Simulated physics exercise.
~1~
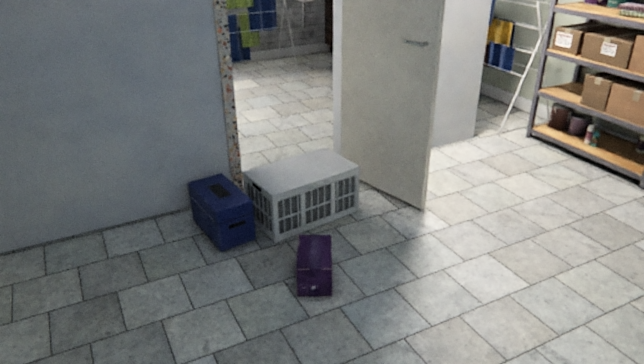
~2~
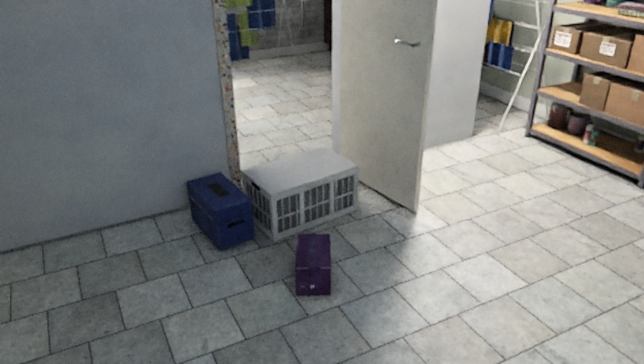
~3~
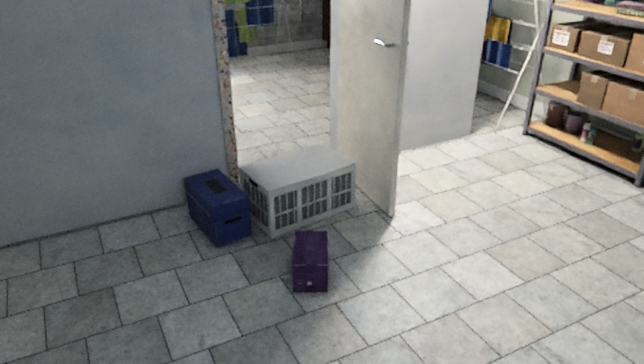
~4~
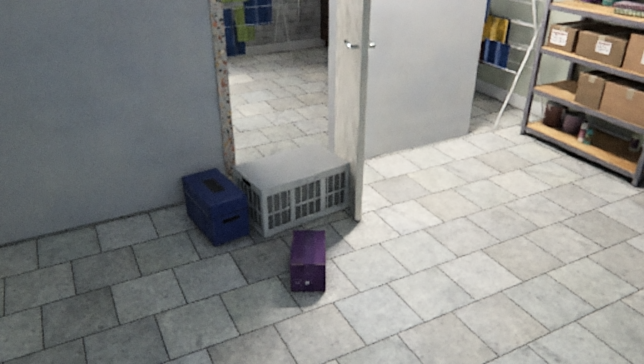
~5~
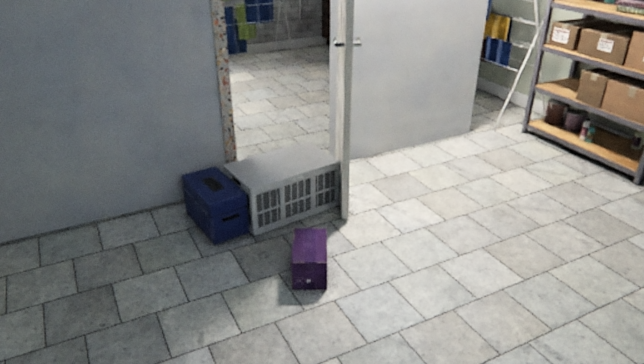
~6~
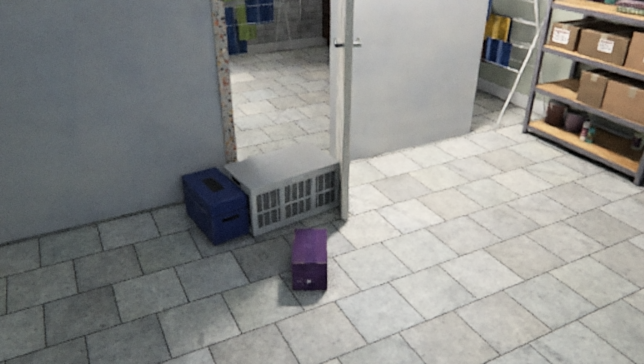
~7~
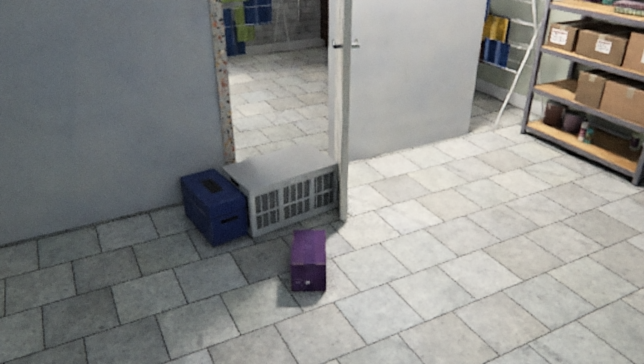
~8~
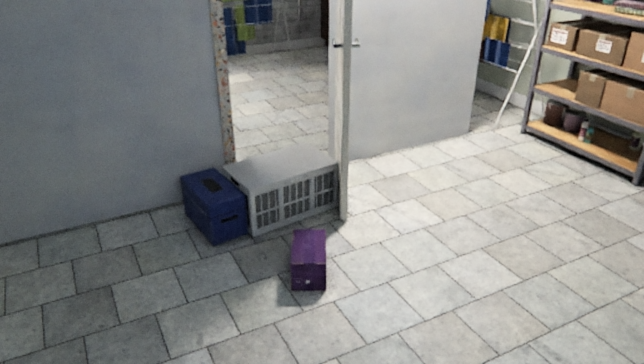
The door swings toward its frame, nudges the white chest left, and stops jammed partly open.
